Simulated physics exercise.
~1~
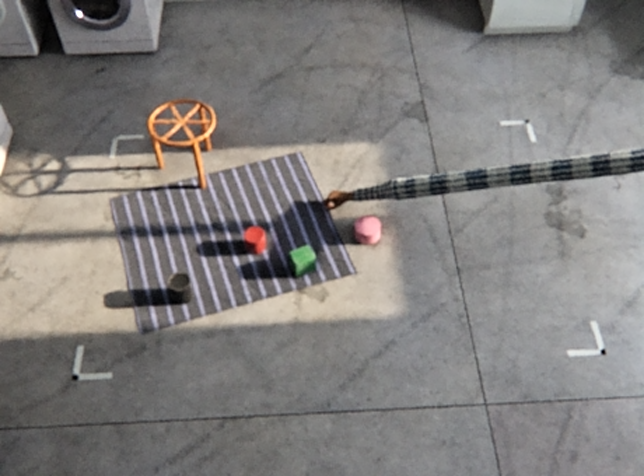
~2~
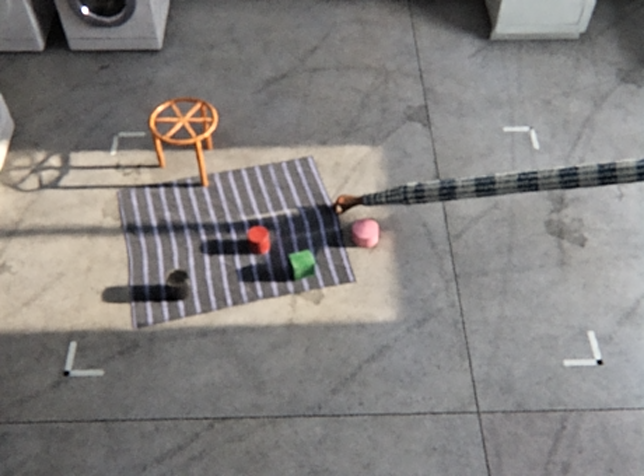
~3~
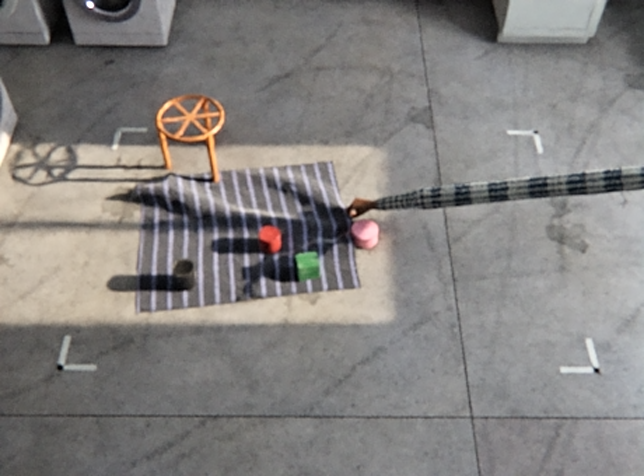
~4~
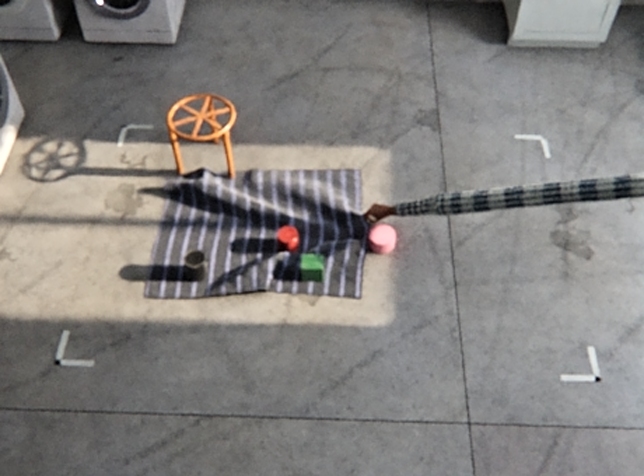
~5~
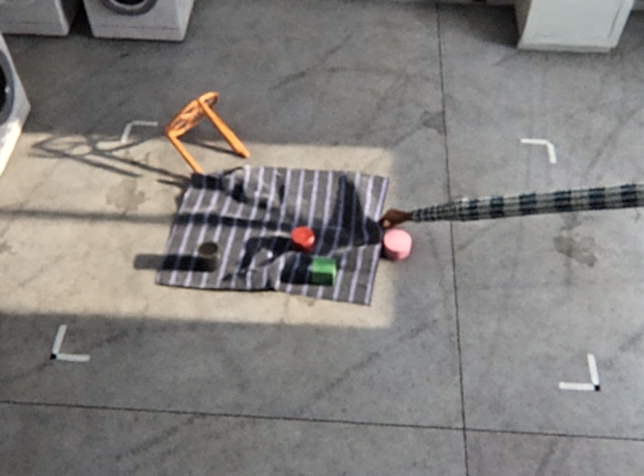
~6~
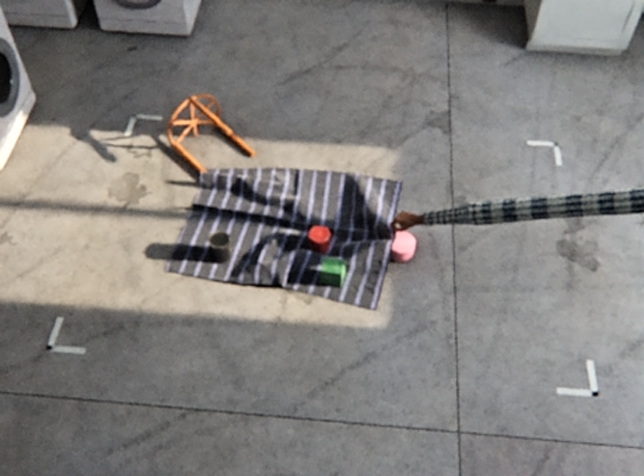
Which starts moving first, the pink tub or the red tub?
The red tub starts moving first, sliding right with the mat while the pink tub is still in place. The pink tub shifts right only afterwards.
A checked-sleeved arm drags the loaded striped mat right, and the orange stool tips over.
